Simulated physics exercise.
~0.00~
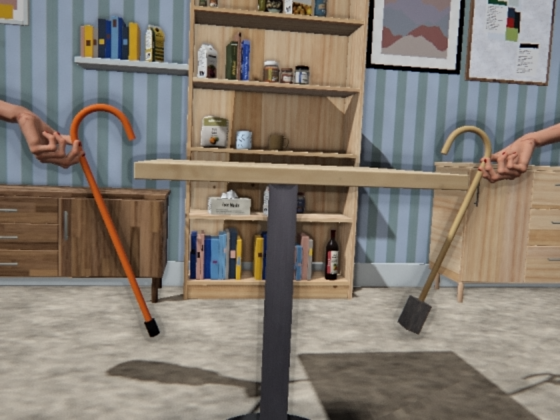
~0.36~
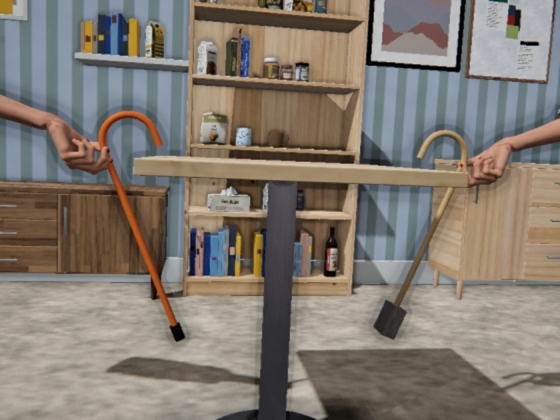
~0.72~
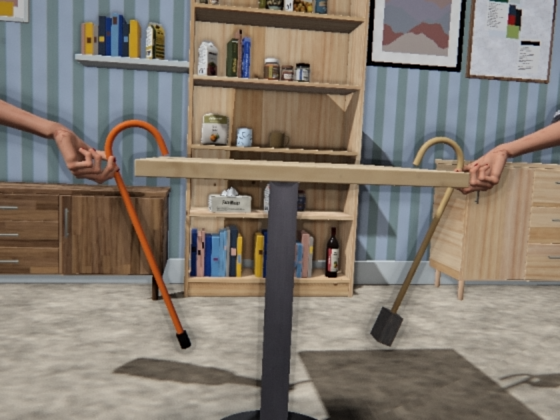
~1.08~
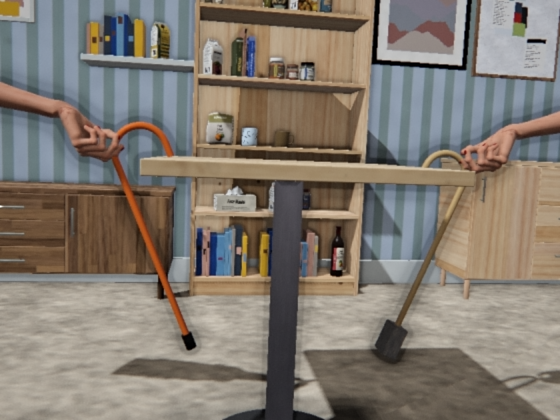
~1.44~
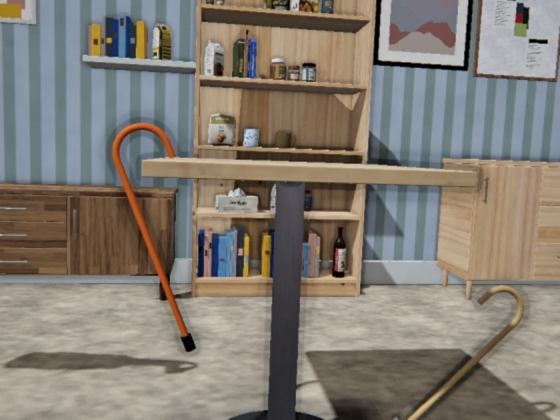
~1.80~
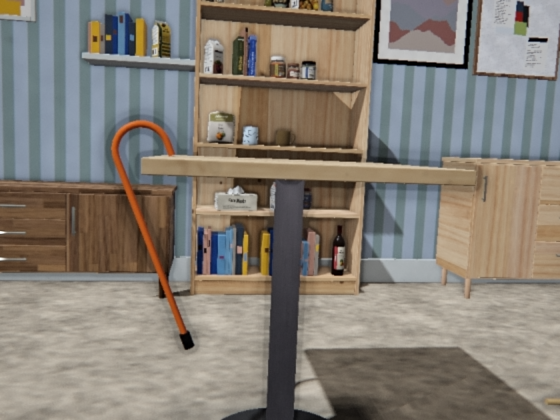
Two hands hooked an orange cane over the left end of a small table and a hook-handled brush over the right, then let go; the brush slipped off and dropped out of view, while the cane stayed hanging.
